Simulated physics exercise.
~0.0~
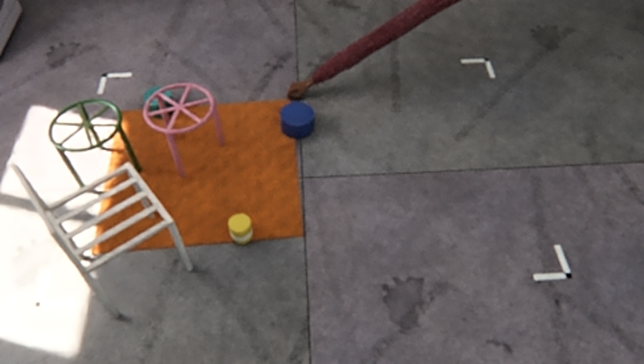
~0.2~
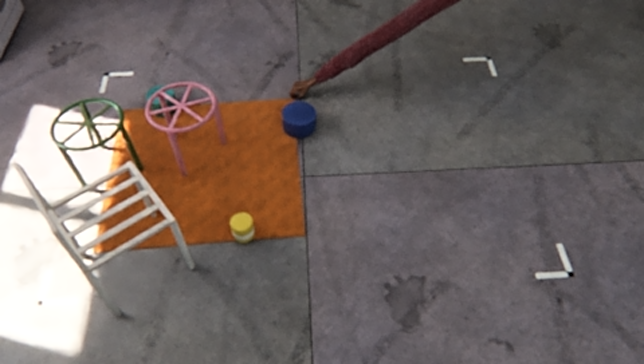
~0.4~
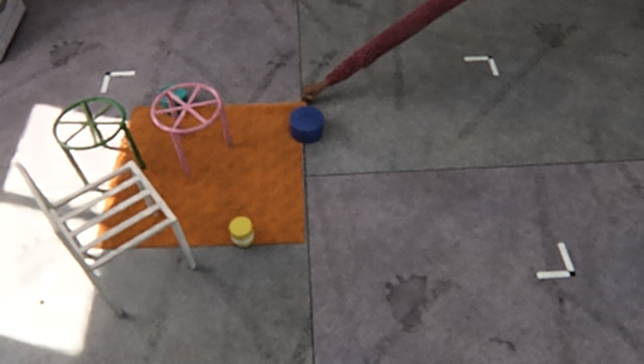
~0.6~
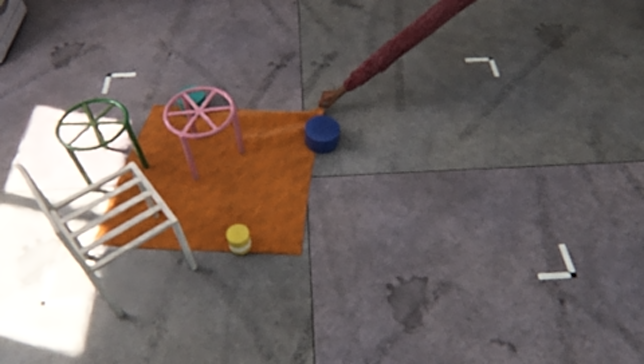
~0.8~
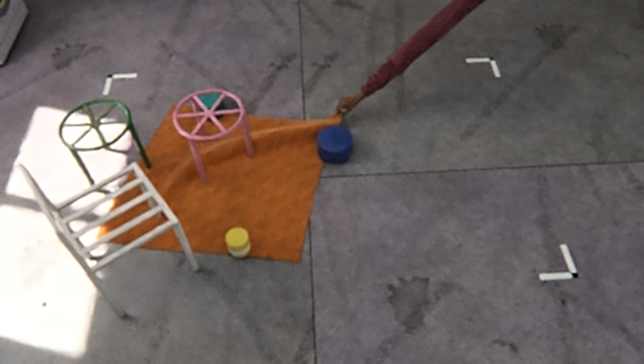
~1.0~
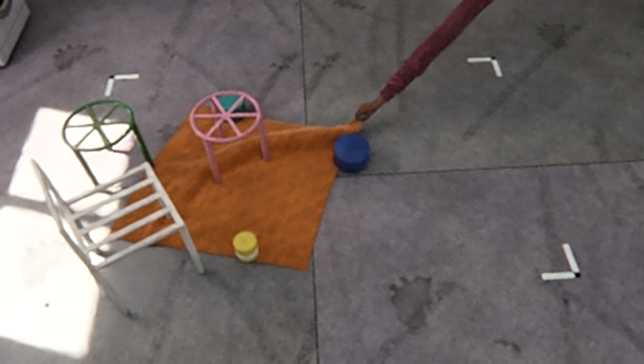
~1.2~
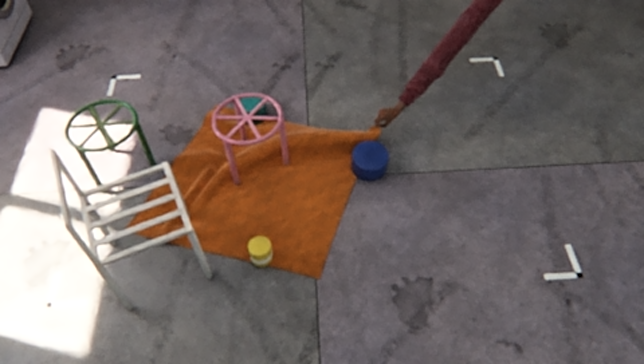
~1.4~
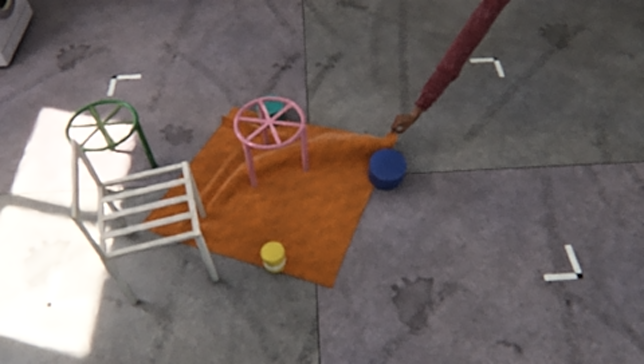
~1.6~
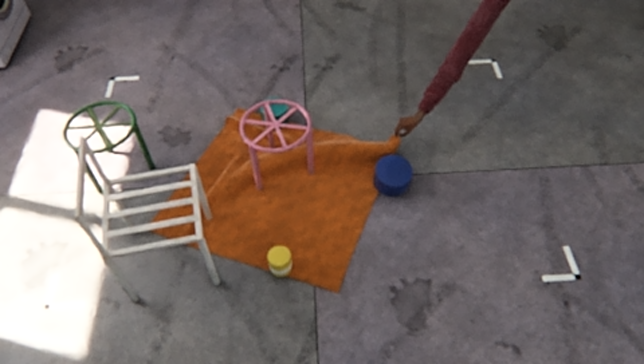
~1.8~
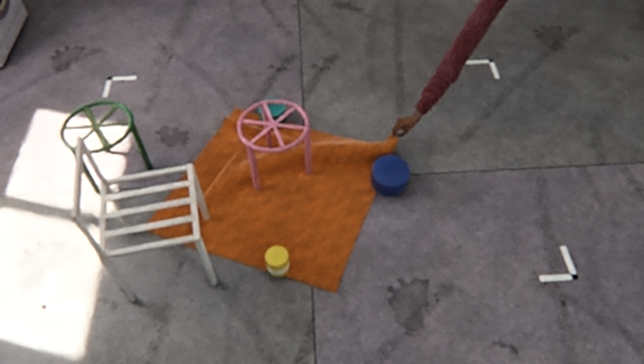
To begin with, an orange rug lies on a grey floor with a pink stool, a small teal item, a blue tub and a yellow pot on or beside it, while a green stool and a white chair stand at its left. A reddish arm reaching from the top pulls the rug's upper right corner rightward and slightly down. The fabric wrinkles and skews, carrying the pink stool, teal item and blue tub along. Later the yellow pot shifts right and the white chair swivels. Finally everything rests, the rug slanted and the green stool barely displaced.
